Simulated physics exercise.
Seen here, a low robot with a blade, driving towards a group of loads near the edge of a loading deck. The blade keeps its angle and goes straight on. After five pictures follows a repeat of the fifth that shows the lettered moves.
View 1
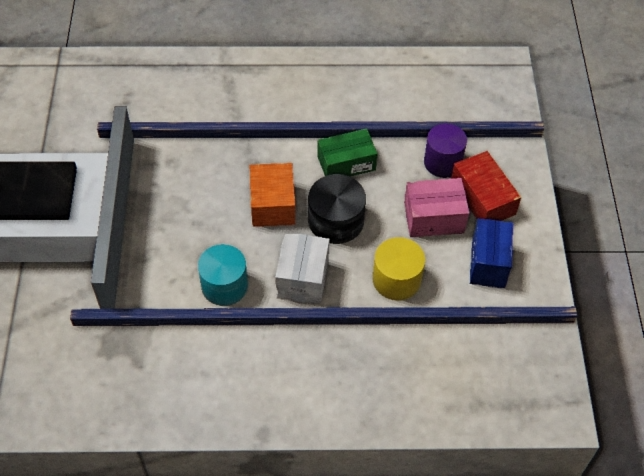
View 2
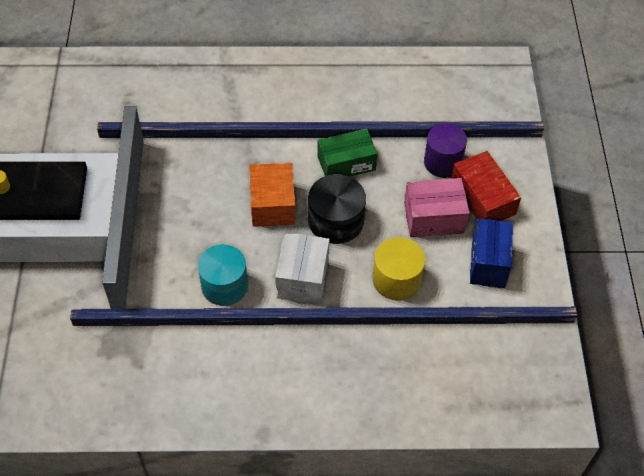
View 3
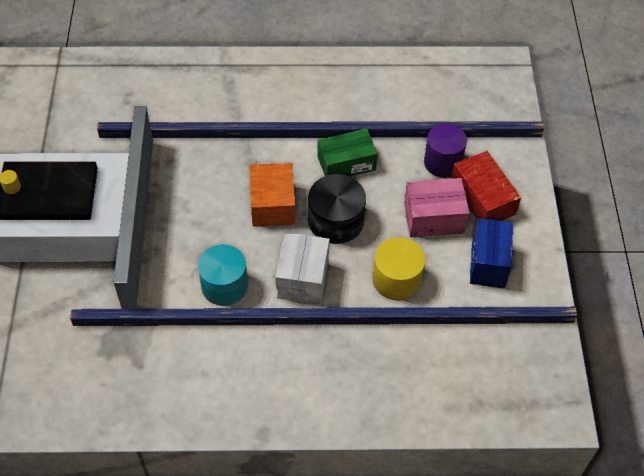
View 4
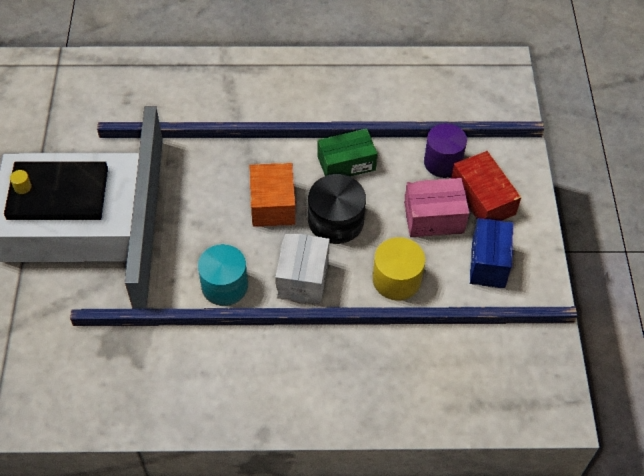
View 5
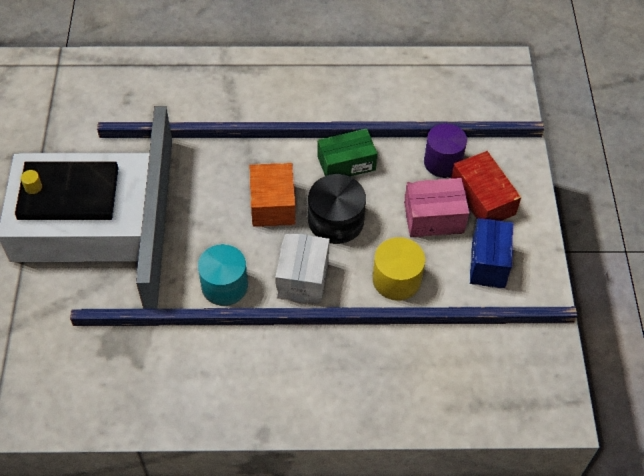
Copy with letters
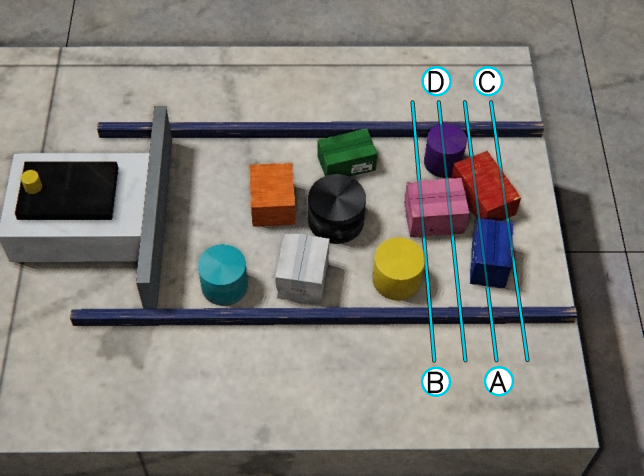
A low grey and white robot with a wide upright blade sits at the left of a pale stone deck, seen from above at an angle. Between two dark blue rails stand turquoise, black, yellow and purple canisters among orange, green, white, pink, red and blue boxes. The robot creeps a short way right, blade first, while the loads and the camera stay still.
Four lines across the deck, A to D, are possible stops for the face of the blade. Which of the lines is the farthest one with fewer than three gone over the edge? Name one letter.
B is the last line within the limit.
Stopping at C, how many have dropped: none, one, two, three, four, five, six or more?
Six or more.
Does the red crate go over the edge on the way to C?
By then, yes.
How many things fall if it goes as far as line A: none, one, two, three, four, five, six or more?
By then, four.
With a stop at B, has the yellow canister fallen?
No.
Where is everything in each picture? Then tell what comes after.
In the first picture, black canister (337, 209); purple canister (445, 151); yellow canister (398, 269).
In the second picture, robot (43, 189); red crate (486, 189).
In the third picture, robot (54, 189); turquoise canister (224, 275).
In the fourth picture, robot (64, 189); orange crate (273, 195).
In the fifth picture, robot (75, 189); pink box (436, 207); black canister (337, 209); purple canister (445, 151).
On the marked copy, A at (479, 220); B at (422, 220); C at (508, 220); D at (451, 220).
Following B. Soon after the start, robot (174, 189); turquoise canister (281, 279); white box (326, 268).
Later, robot (271, 189); red crate (517, 184); blue parcel (510, 249).
In the end, robot (345, 188); blue parcel over the edge; red crate over the edge; two fallen.
As for the rest, A drops four; C drops seven; D drops three.
